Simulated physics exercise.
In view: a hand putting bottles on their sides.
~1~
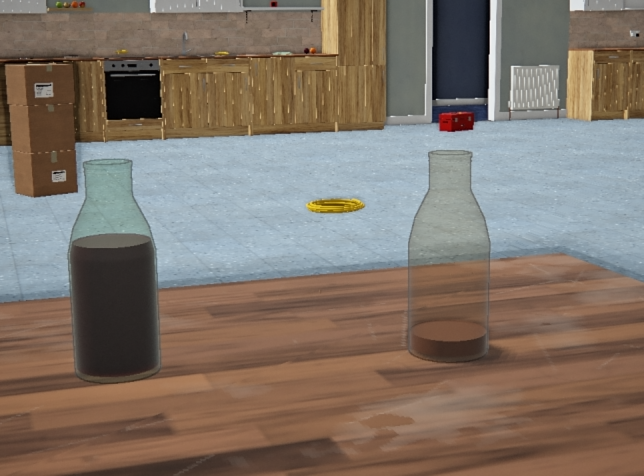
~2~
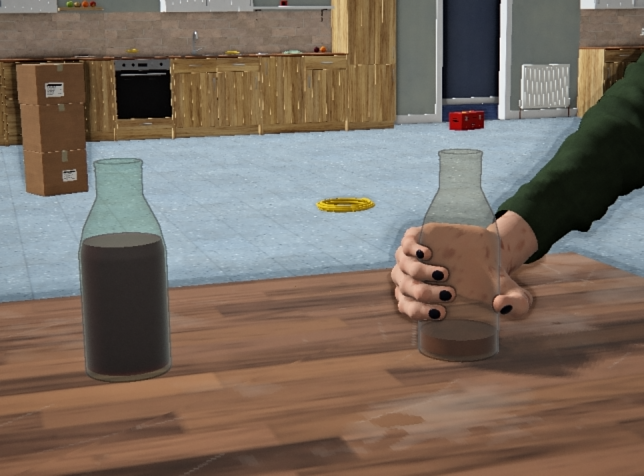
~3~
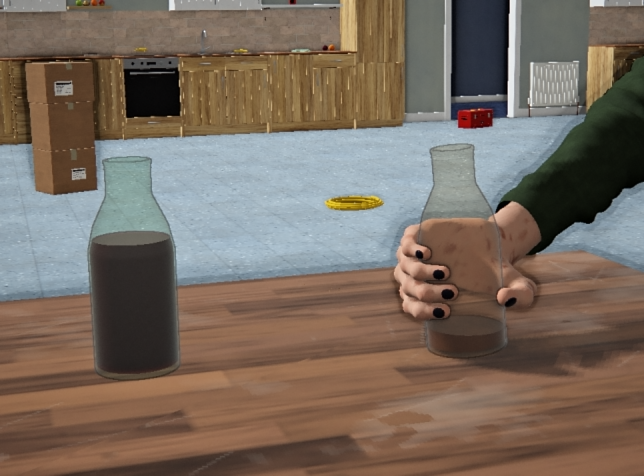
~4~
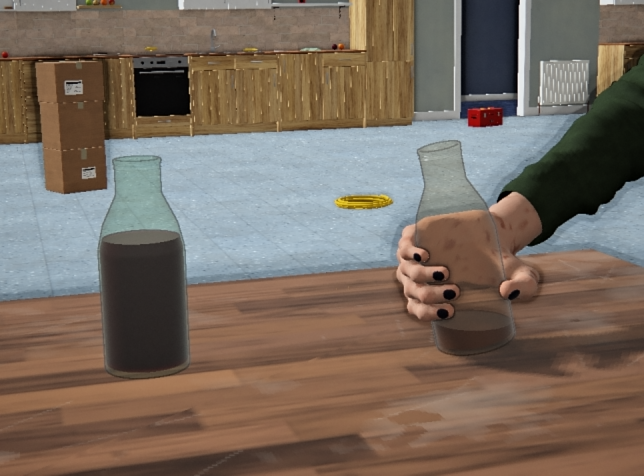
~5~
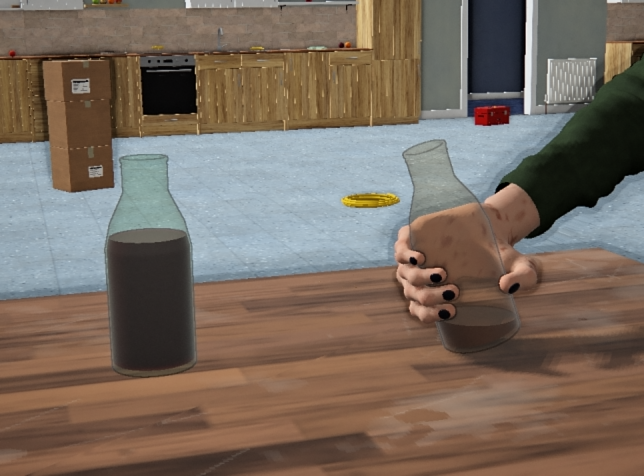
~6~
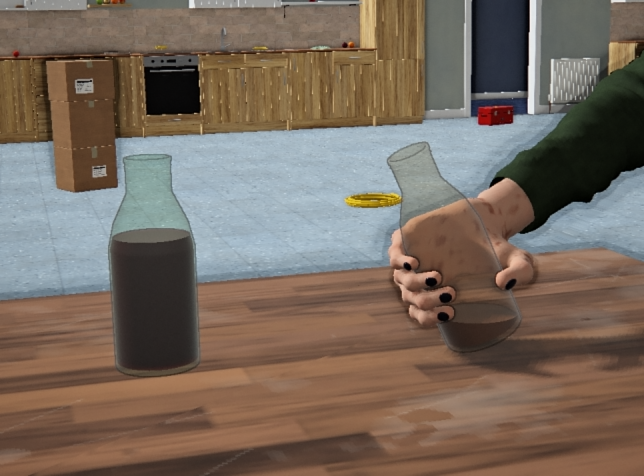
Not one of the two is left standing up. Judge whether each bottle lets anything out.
Left: It lets out some. Right: It lets out nothing.
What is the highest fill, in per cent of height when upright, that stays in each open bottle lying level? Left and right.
First 16 %, second 16 %.
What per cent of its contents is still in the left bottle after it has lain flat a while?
Residual share: About 25 per cent.
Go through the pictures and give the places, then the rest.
Both stand upright; right bottle (449, 250) nearly empty, open; left bottle (113, 264) about two thirds full, open, in the first frame.
A hand takes the right bottle; right bottle nearly empty, surface at (458, 330); left bottle about two thirds full, surface at (122, 240), in the second frame.
The right bottle leans; right bottle (459, 245) nearly empty; left bottle (133, 261) about two thirds full, in the third frame.
The right bottle leans; right bottle nearly empty, surface at (472, 321); left bottle about two thirds full, surface at (141, 238), in the fourth frame.
The right bottle leans; right bottle (452, 240) nearly empty; left bottle (149, 259) about two thirds full, in the fifth frame.
The right bottle leans; right bottle (445, 241) tipped 25°, open; left bottle about two thirds full, surface at (152, 236), open, in the sixth frame.
Next, the right bottle is nearly down; right bottle, dry at the neck.
After that, the right bottle lies flat; right bottle, dry at the neck.
Finally, both lie flat; right bottle, dry at the neck; left bottle, some has come out.
